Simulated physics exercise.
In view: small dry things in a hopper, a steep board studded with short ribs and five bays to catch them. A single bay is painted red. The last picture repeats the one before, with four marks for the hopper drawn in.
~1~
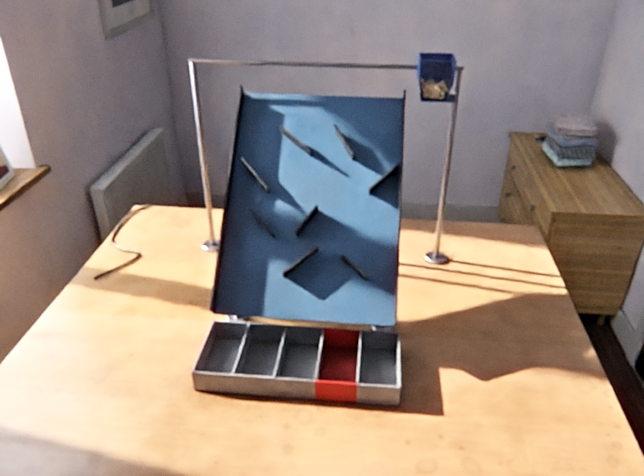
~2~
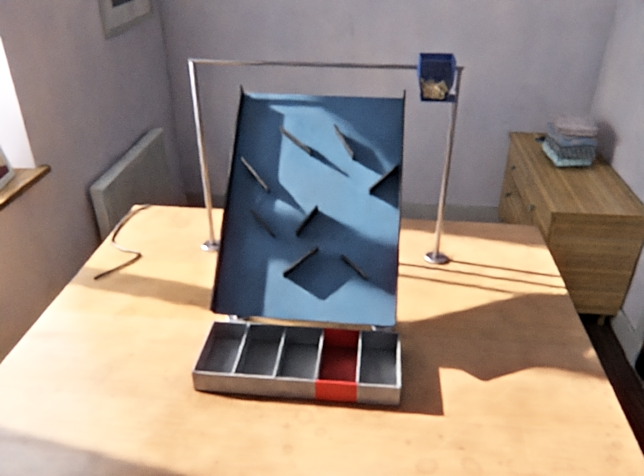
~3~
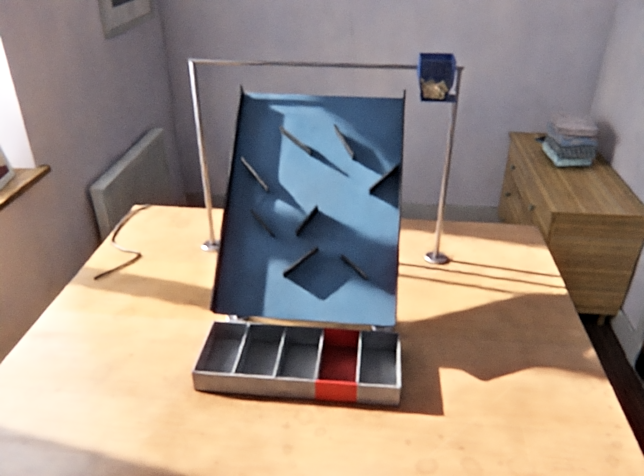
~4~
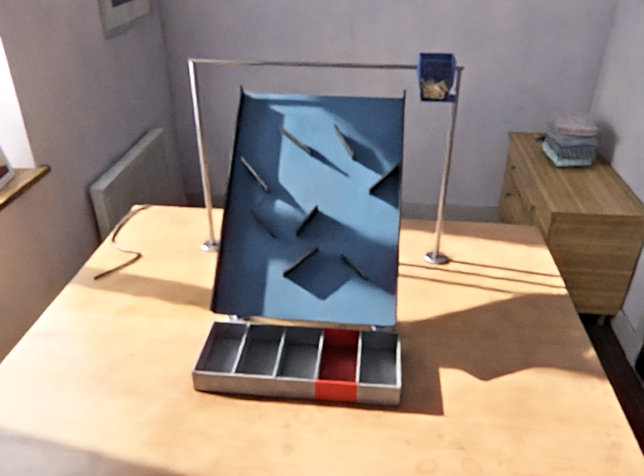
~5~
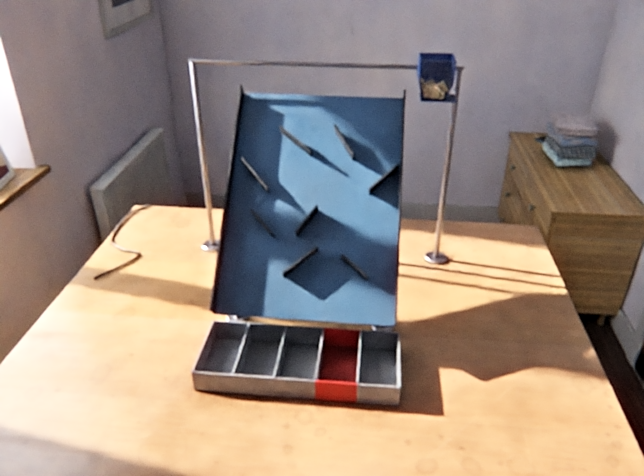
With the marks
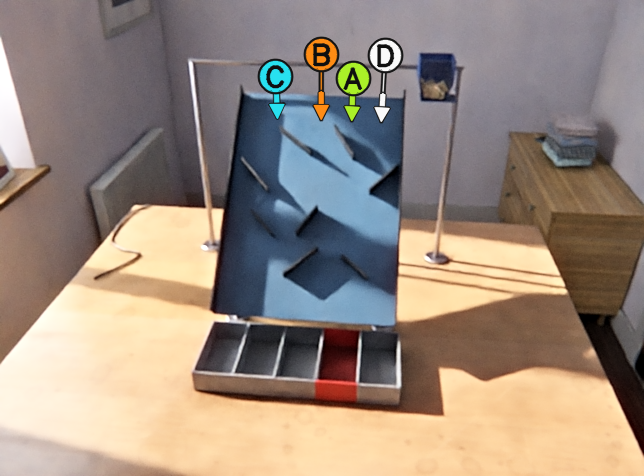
A steep blue board with short ribs stands still above five bays, one red.
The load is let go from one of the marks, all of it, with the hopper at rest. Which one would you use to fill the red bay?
Use mark B.
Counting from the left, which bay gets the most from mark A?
It is the fifth one.
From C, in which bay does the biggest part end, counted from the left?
It is the second one.
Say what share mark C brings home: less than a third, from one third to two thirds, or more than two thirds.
It is less than a third.
On the marked copy, mark A meets the board at (351, 115); mark B meets the board at (321, 114); mark C meets the board at (277, 113); mark D meets the board at (381, 116).
Choosing A, a small share in the red bay, the bulk in other bays, only a few held on the board.
Choosing B, close to a third in the red bay, close to half in other bays, a small share held on the board.
Choosing C, a small share in the red bay, the bulk in other bays, a small share held on the board.
Choosing D, a small share in the red bay, the bulk in other bays, a small share held on the board.
